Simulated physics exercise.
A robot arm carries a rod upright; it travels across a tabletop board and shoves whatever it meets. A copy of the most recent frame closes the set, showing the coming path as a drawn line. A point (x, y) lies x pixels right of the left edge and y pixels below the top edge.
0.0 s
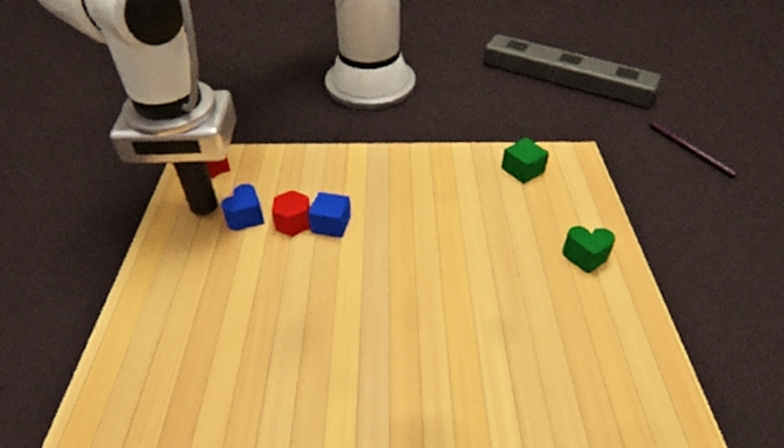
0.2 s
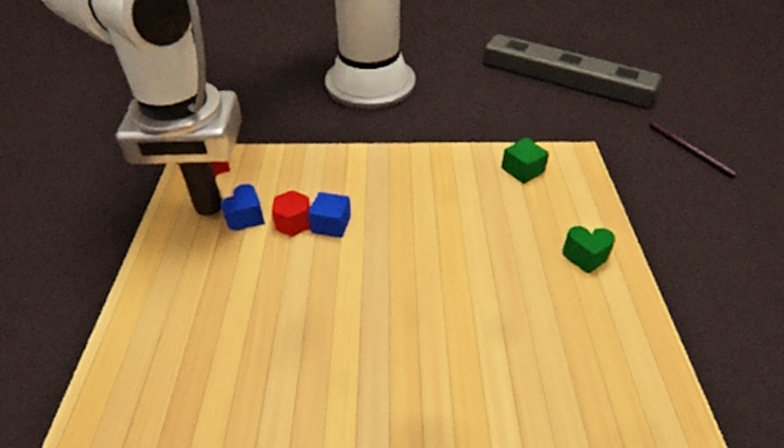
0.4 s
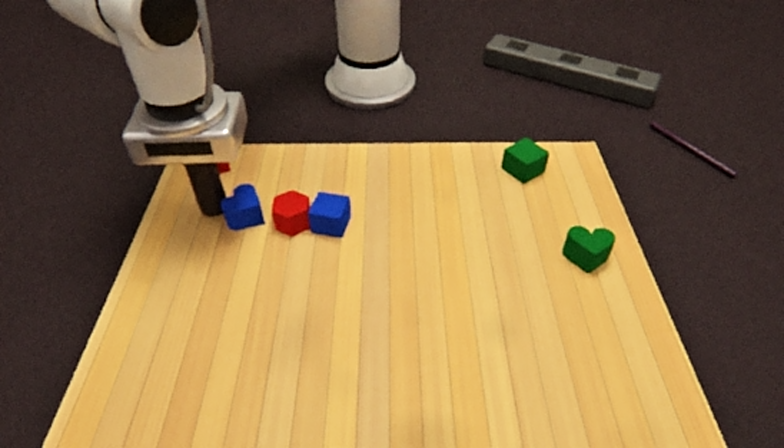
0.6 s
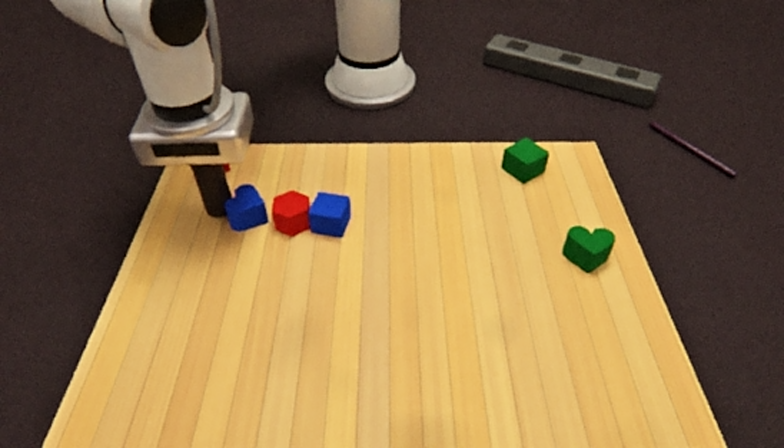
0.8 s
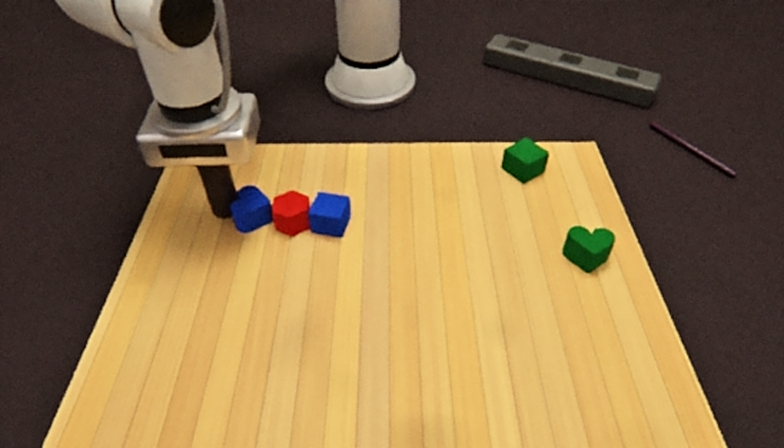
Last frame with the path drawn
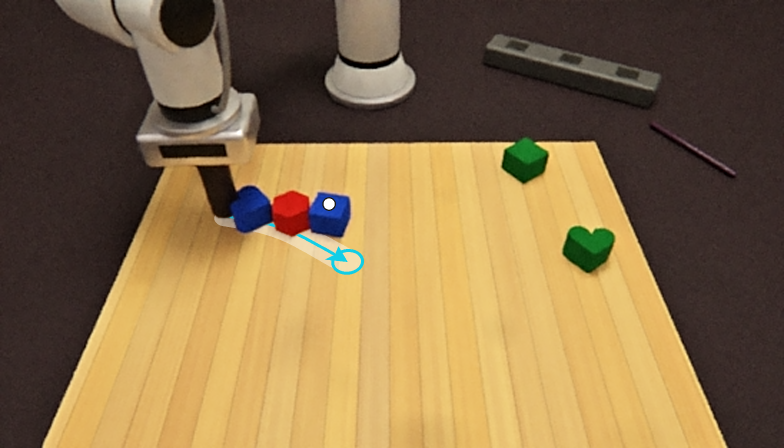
In the video, a robot arm above a wooden board moves its dark rod slightly right, nudging a blue heart-shaped block a short way toward a red hexagonal block and a blue block, while two green blocks remain still.
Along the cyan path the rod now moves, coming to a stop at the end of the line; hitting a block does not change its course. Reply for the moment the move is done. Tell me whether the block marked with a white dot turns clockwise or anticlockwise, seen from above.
Its spin: Anticlockwise.
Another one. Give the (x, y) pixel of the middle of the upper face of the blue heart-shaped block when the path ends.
It comes to (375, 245).
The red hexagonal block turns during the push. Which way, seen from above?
It is turned anticlockwise.
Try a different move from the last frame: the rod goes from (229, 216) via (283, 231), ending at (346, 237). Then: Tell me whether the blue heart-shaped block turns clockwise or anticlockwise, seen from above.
Seen from above, its turn is clockwise.
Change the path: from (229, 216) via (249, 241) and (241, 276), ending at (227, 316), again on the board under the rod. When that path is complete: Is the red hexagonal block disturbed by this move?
Here the red hexagonal block moves off its spot.
Path on the board, from (229, 216) via (291, 232), ending at (348, 262); the dot is on the blue four-sided block.
The first path, step by step. One third of the way, rod at (271, 218); blue heart-shaped block at (295, 208); red hexagonal block at (335, 210); blue four-sided block at (370, 205), turned 20° anticlockwise.
Two thirds of the way, rod at (310, 235); blue heart-shaped block at (336, 224); red hexagonal block at (374, 218), turned 40° anticlockwise; blue four-sided block at (401, 201), turned 55° anticlockwise.
At the end, rod at (347, 255); blue heart-shaped block at (375, 245); red hexagonal block at (402, 226), turned 90° anticlockwise; blue four-sided block at (407, 199), turned 80° anticlockwise.
